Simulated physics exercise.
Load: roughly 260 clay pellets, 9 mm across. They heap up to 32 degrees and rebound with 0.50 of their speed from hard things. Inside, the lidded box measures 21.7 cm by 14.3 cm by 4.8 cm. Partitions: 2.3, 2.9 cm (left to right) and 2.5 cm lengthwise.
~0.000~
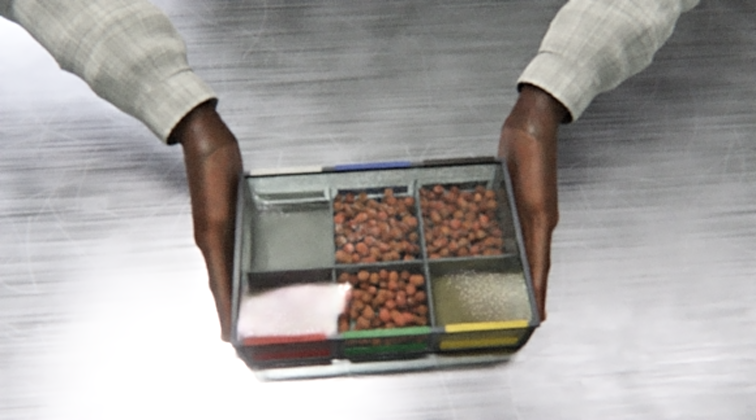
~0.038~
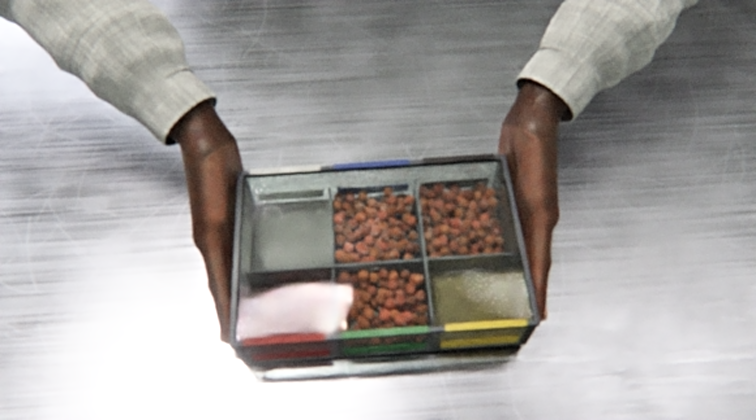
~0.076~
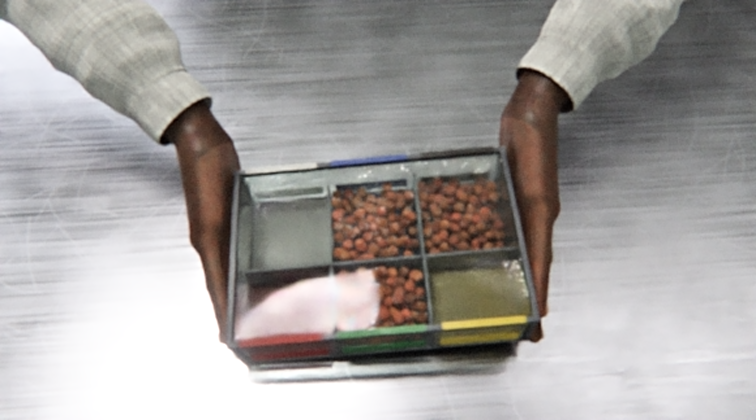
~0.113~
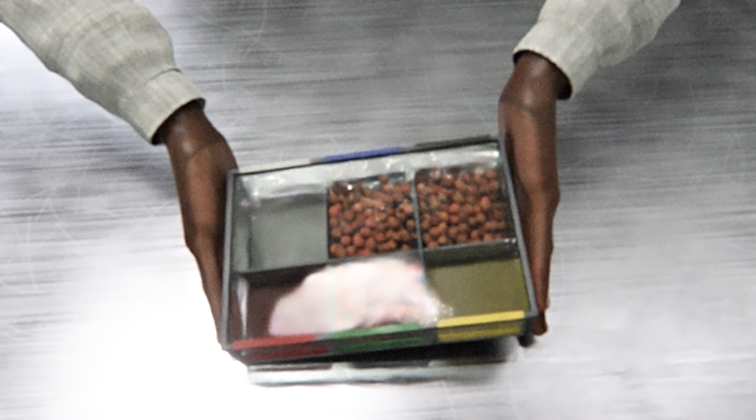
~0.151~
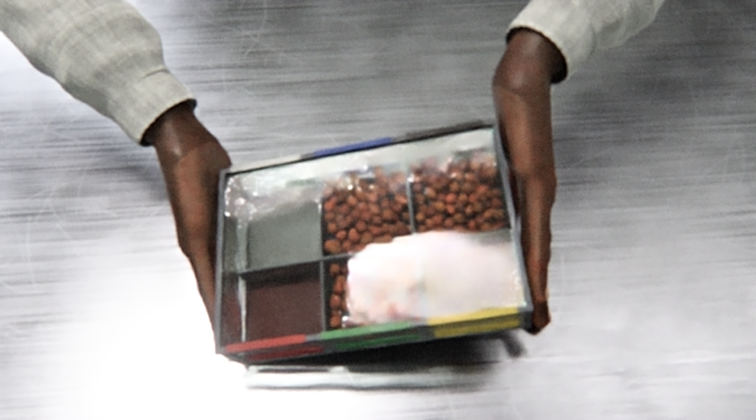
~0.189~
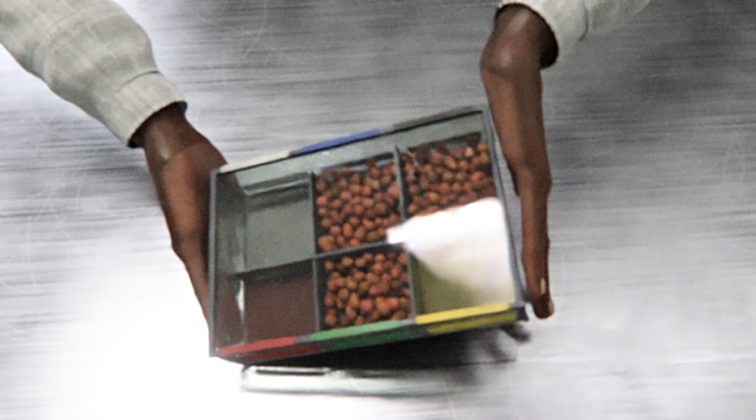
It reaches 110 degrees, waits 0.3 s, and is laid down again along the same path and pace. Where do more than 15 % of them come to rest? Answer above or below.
Red compartment: Above; blue compartment: Below; green compartment: Below; yellow compartment: Below; white compartment: Above; black compartment: Below.
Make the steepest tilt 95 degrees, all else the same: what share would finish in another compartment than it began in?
Some 85 per cent.
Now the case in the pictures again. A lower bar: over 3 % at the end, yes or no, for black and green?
Black yes, green yes.
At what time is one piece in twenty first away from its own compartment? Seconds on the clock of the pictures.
At about 0.65 s.
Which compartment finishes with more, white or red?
The red one has more.
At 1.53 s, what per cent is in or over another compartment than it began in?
Roughly 85 per cent.
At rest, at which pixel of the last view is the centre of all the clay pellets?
Around (284, 298).
After 0.99 s, tilt 110 degrees; red 40 %, blue 5 %, green 20 %, white 20 %, black 15 %.
After 1.53 s, tilt 59 degrees; red 55 %, green 10 %, white 25 %, black 10 %.
After 2.12 s, tilt 0 degrees; red 55 %, blue 5 %, green 10 %, white 25 %, black 5 %.
At rest (2.5 s), red 55 %, blue 5 %, green 10 %, yellow 0 %, white 25 %, black 5 %.
